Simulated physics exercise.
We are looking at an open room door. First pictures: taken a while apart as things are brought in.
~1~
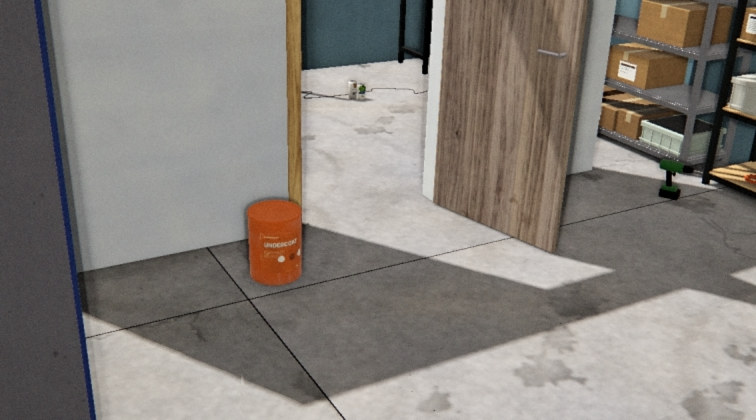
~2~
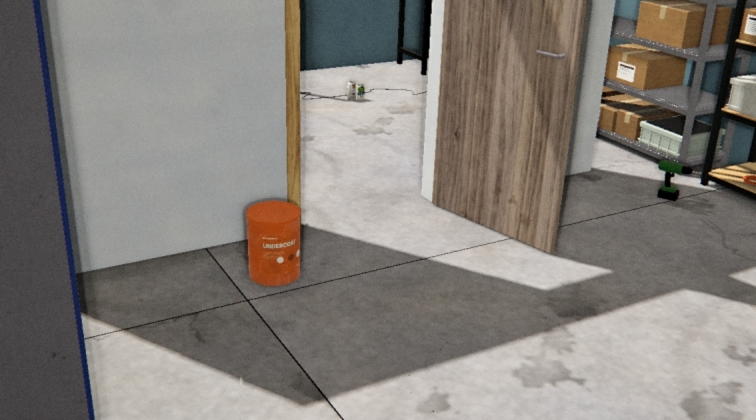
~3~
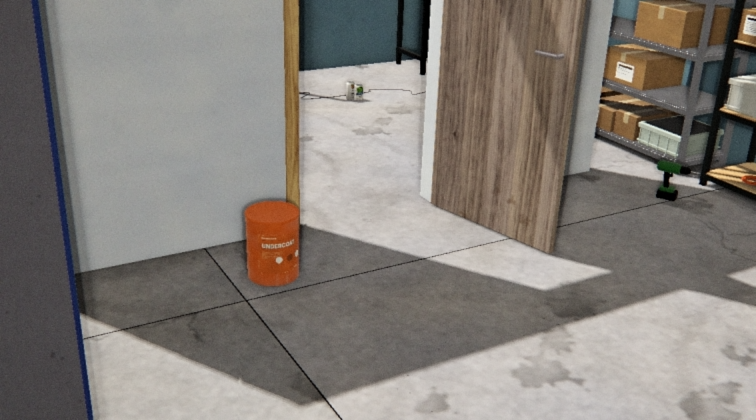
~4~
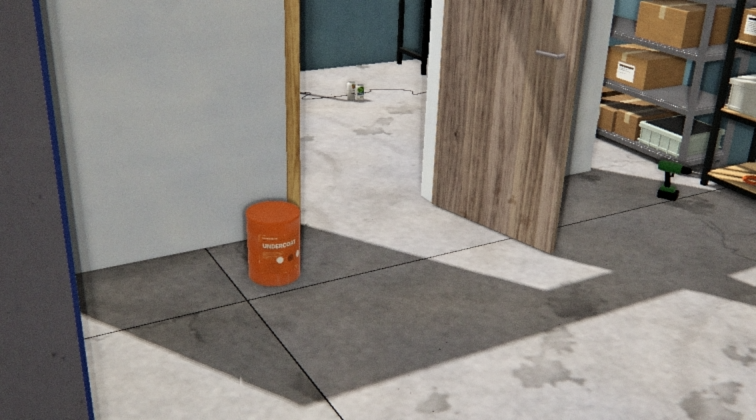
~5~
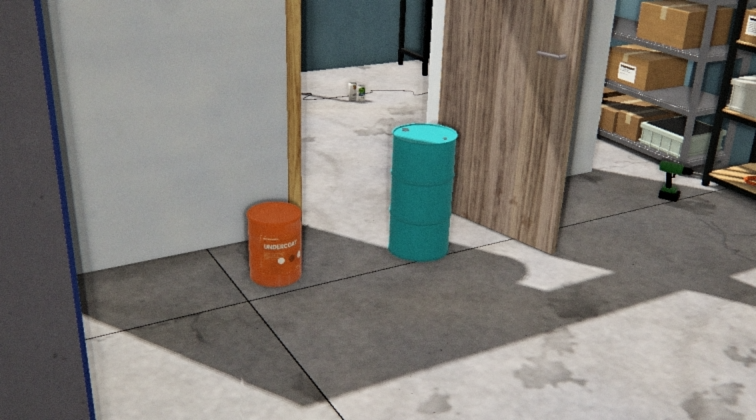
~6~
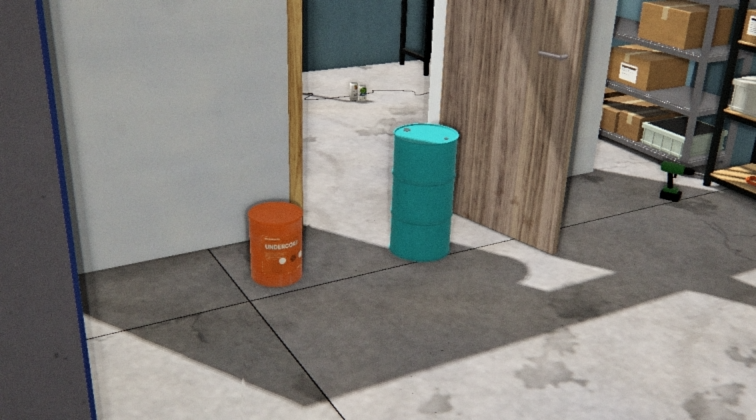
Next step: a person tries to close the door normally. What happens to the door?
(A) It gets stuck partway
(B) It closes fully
A, it gets stuck partway.
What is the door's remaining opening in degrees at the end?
It stays open at around 65°.
Then, 0.50 s past the last view, door 90° open.
Then, 0.70 s past the last view, door 77° open.
Finally, door 66° open; both still in place. Final places as the last picture's camera would see them, turquoise drum near (421, 192).
